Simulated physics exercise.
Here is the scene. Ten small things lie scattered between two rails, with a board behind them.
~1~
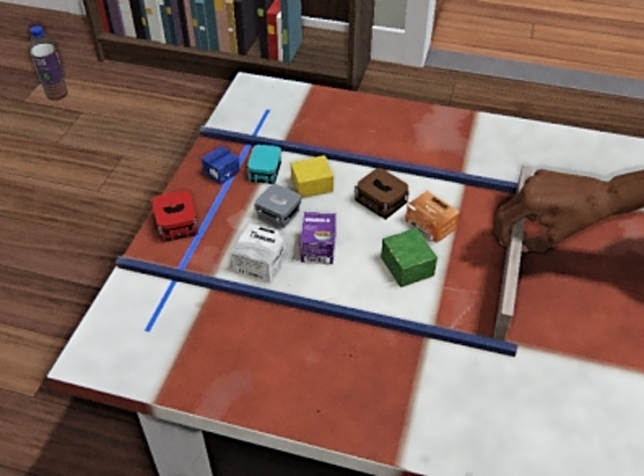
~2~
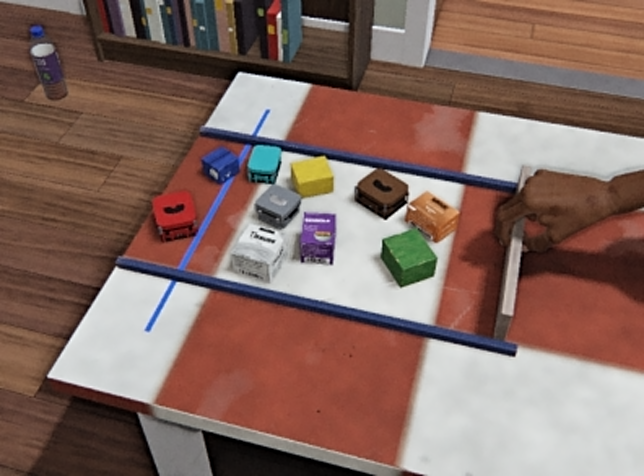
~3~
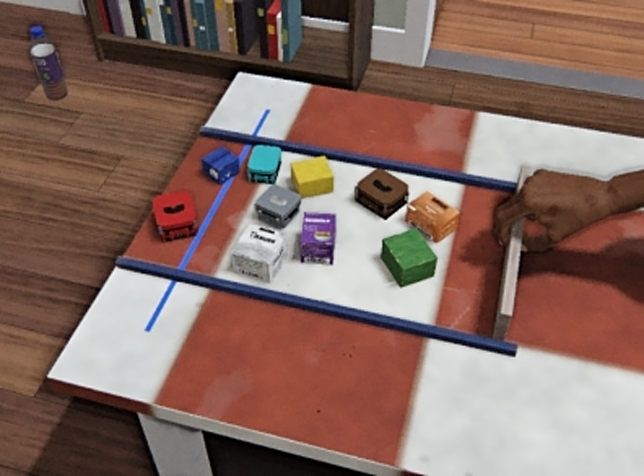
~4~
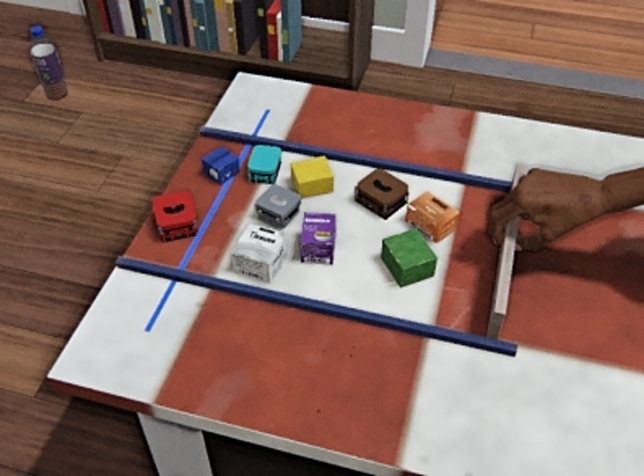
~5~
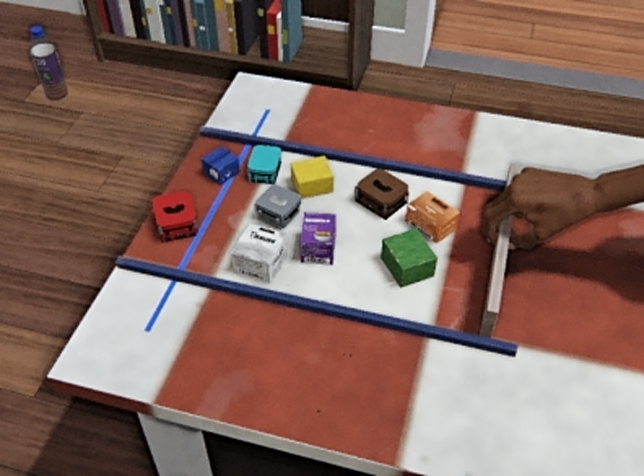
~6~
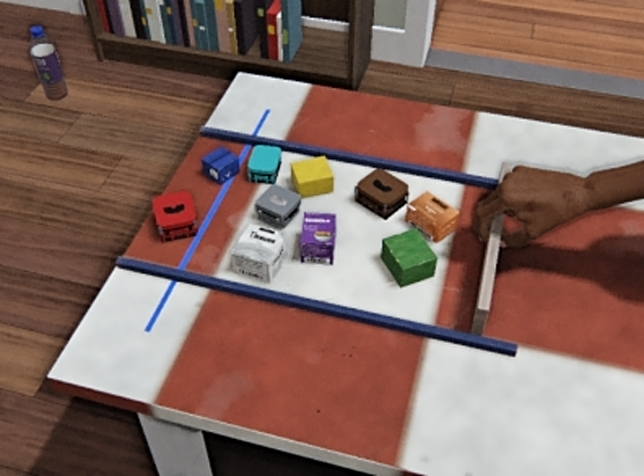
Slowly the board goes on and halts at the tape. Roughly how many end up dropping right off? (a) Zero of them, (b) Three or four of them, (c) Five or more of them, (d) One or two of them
Option b: Three or four of them.
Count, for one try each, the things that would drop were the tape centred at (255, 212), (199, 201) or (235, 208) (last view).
You'd get 1, then 6, then 3.
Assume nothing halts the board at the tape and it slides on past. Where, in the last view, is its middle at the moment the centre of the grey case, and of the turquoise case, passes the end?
Grey case over the end: About (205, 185). Turquoise case over the end: About (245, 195).
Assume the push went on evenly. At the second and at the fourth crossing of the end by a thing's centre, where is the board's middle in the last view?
At the first moment about (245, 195), at the next about (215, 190).
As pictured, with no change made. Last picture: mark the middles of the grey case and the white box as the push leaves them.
You'll find the grey case at roughly (179, 177) and the white box at roughly (165, 245).
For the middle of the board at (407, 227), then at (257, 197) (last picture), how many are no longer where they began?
Moved so far: 3, then 10.
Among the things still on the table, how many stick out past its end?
Counting them gives 3.
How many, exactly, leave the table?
All told, 3.
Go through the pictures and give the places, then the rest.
In the first picture, red case (176, 216); blue box (221, 165); turquoise case (265, 165); board (514, 248); tape (216, 204).
In the second picture, blue box (221, 165); orange box (432, 217).
In the third picture, turquoise case (265, 165); green block (409, 257).
In the fourth picture, red case (176, 217); board (507, 247).
In the fifth picture, blue box (221, 165); white box (260, 253).
In the sixth picture, red case (176, 217); blue box (221, 165); turquoise case (265, 165); board (492, 244); tape (216, 204).
Early on, none off yet; red case at rest near (176, 217); blue box at rest near (221, 165); turquoise case at rest near (265, 165).
Finally, the number that fall off is three or four; lost, turquoise case, blue box and red case.
